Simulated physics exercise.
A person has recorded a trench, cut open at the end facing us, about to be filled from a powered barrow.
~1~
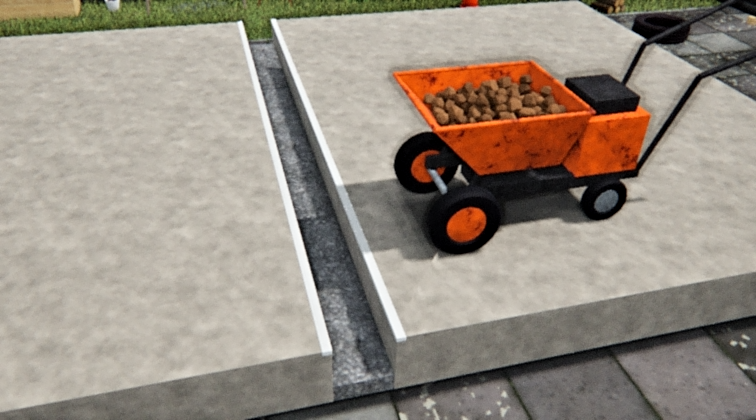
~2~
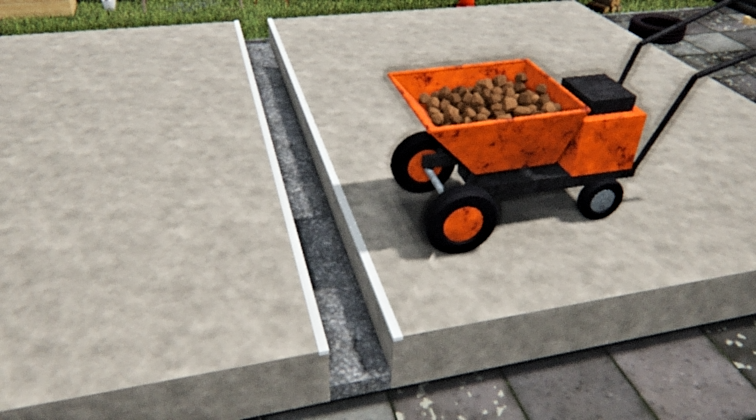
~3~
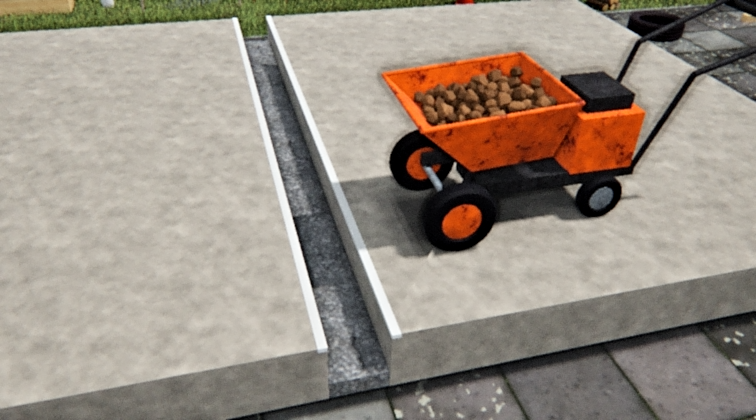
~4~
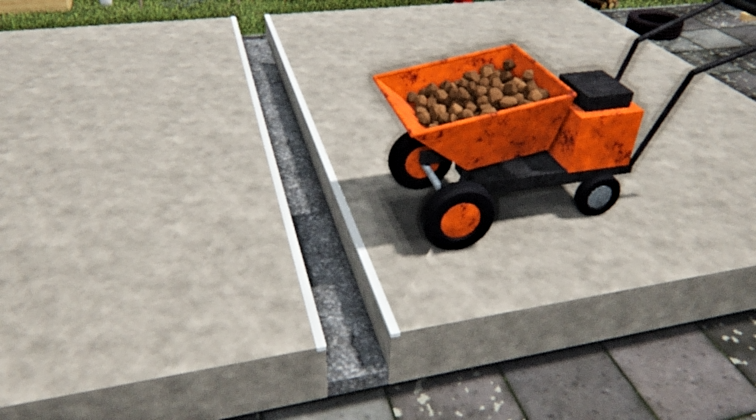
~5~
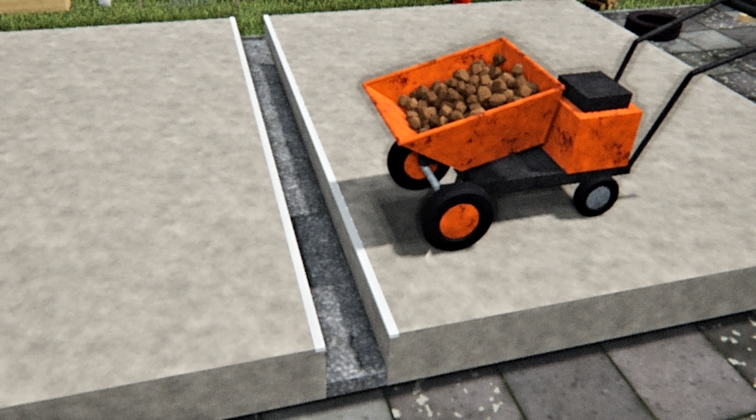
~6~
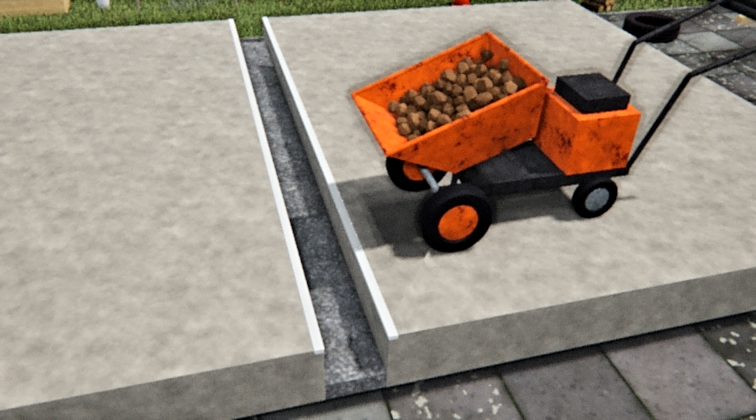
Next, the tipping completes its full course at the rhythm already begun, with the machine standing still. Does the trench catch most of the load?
I expect the load to largely find the trench.
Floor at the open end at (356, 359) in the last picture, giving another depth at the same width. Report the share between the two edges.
The share would be roughly 60 per cent.
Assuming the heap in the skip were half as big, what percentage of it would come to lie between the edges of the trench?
That works out at around 80 percent.
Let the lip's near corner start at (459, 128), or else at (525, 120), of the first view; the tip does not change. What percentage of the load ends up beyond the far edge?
First spot 0 per cent, second spot 0 per cent.
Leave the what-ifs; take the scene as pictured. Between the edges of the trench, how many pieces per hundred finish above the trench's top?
Share: Around 0 %.
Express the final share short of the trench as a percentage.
Result: Close to 0 %.
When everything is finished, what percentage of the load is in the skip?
0 per cent or so.
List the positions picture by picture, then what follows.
Lip of the skip at (435, 130), level; top of the load at (509, 109), clay clods; first edge of the trench at (384, 294); far edge at (315, 306), the trench under half as wide as the skip, and about as deep as wide, in the first frame.
Lip of the skip at (430, 131), tipped barely; top of the load at (504, 108), in the second frame.
Lip of the skip at (423, 131), tipped barely; top of the load at (512, 96), in the third frame.
Lip of the skip at (413, 135), tipped a little; top of the load at (504, 91), in the fourth frame.
Lip of the skip at (400, 143), tipped a little; top of the load at (493, 88), in the fifth frame.
Lip of the skip at (387, 154), tipped clearly; top of the load at (491, 94); first edge of the trench at (376, 292); far edge at (307, 304), in the sixth frame.
Soon after the last picture, skip tipped steeply; all in the skip.
A little later, skip tipped right over; about half in the skip; about a quarter in or heaped over the trench; a small part beyond it; a stray few falling.
Later still, skip tipped right over; about two thirds in or heaped over the trench; about a third beyond it.
At rest, skip tipped right over; about two thirds in or heaped over the trench; about a third beyond it.
